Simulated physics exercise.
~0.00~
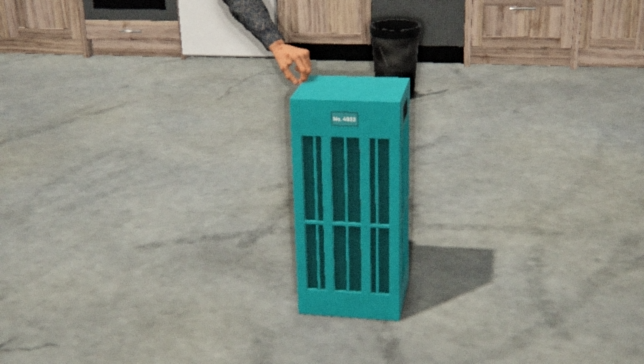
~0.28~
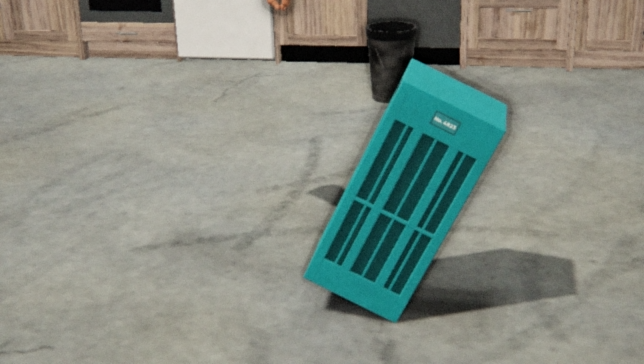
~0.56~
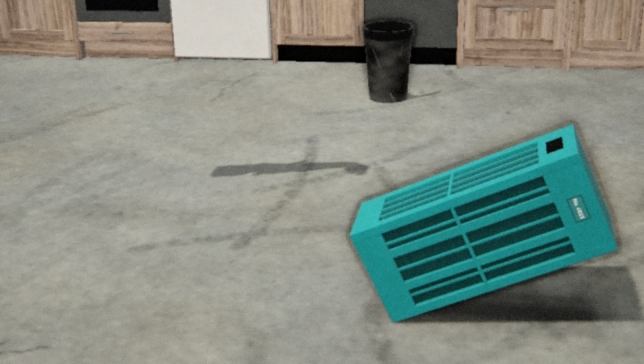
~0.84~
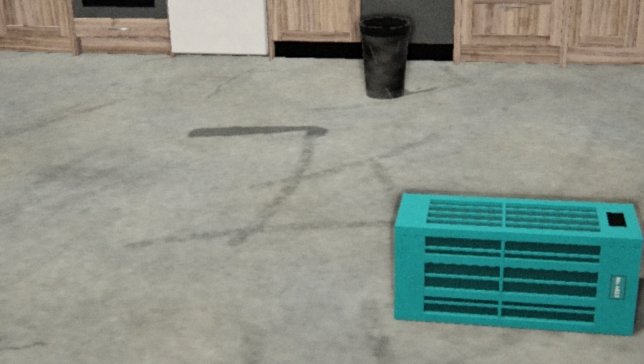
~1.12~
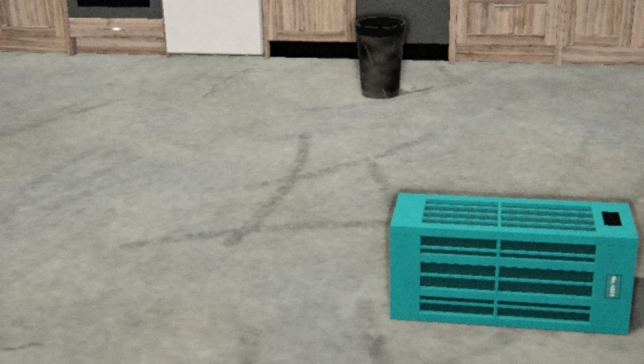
A room with a grey, marble-like floor is seen from slightly above, with wooden cabinets, a white panel and a black bin along the back, the view swaying a little. A tall turquoise crate with dark slatted openings stands upright near the middle, and a hand in a dark sleeve reaches to its top from behind. The crate tilts to the right as the hand draws back and leaves the view. It keeps tipping over its lower edge, then lands on its side at the lower right. There it lies still, its small label now facing sideways.
